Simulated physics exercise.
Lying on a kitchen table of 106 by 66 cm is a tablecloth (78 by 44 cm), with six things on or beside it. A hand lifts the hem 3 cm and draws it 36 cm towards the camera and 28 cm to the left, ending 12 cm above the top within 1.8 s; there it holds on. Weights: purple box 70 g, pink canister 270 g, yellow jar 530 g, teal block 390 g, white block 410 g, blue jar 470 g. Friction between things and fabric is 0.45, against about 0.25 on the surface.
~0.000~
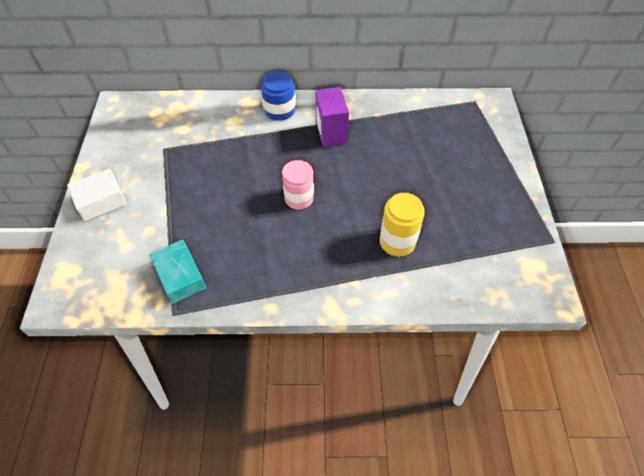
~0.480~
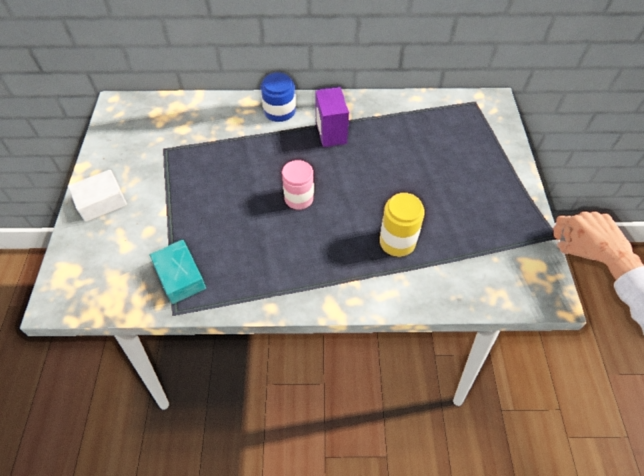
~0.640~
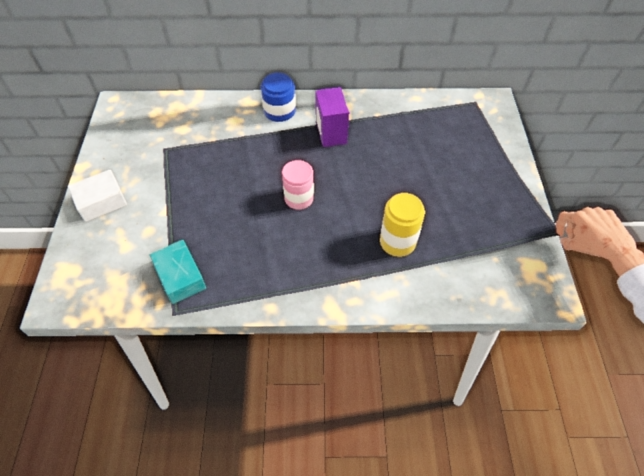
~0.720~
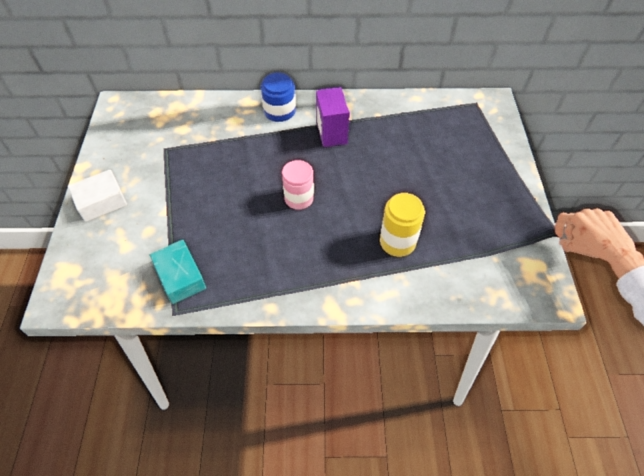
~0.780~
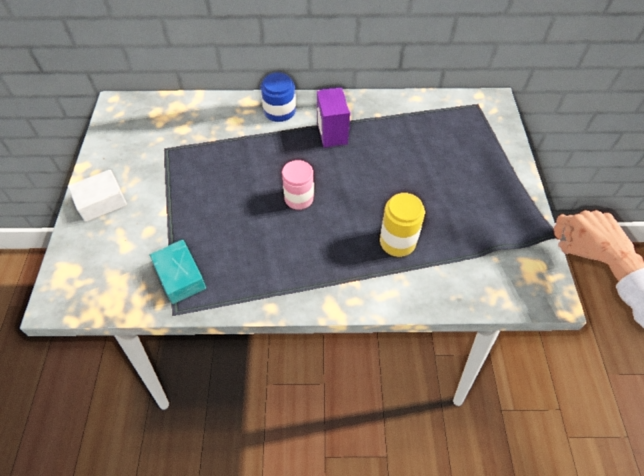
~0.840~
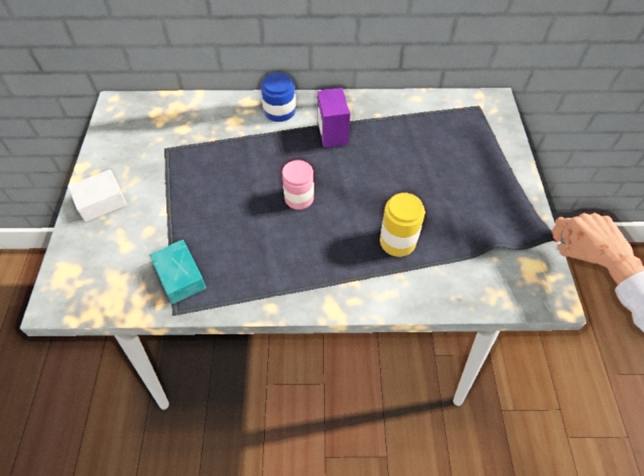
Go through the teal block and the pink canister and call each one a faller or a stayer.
Teal block: Stayer. Pink canister: Stayer.
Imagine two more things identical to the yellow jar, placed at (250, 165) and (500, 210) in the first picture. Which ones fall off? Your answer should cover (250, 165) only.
Result for that copy: It survives on top.
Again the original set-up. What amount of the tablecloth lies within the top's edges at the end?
Near 85 in a hundred.
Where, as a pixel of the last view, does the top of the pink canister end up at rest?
You'll find it ending up somewhere near (305, 216).
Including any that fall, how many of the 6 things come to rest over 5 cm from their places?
The number is 3.
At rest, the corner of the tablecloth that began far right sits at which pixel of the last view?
Look around (537, 282) in the last picture - that's where it comes to rest.
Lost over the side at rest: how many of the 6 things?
The count is 1.
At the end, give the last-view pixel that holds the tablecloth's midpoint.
(351, 224) or thereabouts.
By 1.2 s, 100 % of the tablecloth is still over the top; purple box 3 cm off its start.
By 1.6 s, 100 % of the tablecloth is still over the top; pink canister 3 cm off its start, purple box 10 cm off its start, yellow jar 5 cm off its start.
By 2.0 s, 90 % of the tablecloth is still over the top; pink canister 7 cm off its start at (311, 198), purple box 18 cm off its start at (371, 151), yellow jar 13 cm off its start at (390, 261).
By 2.4 s, 85 % of the tablecloth is still over the top; pink canister 10 cm off its start, purple box 20 cm off its start, yellow jar 17 cm off its start.
By 4.0 s, 85 % of the tablecloth is still over the top; pink canister 11 cm off its start at (305, 216), teal block 1 cm off its start at (173, 263), yellow jar over the edge, purple box 20 cm off its start at (378, 159).
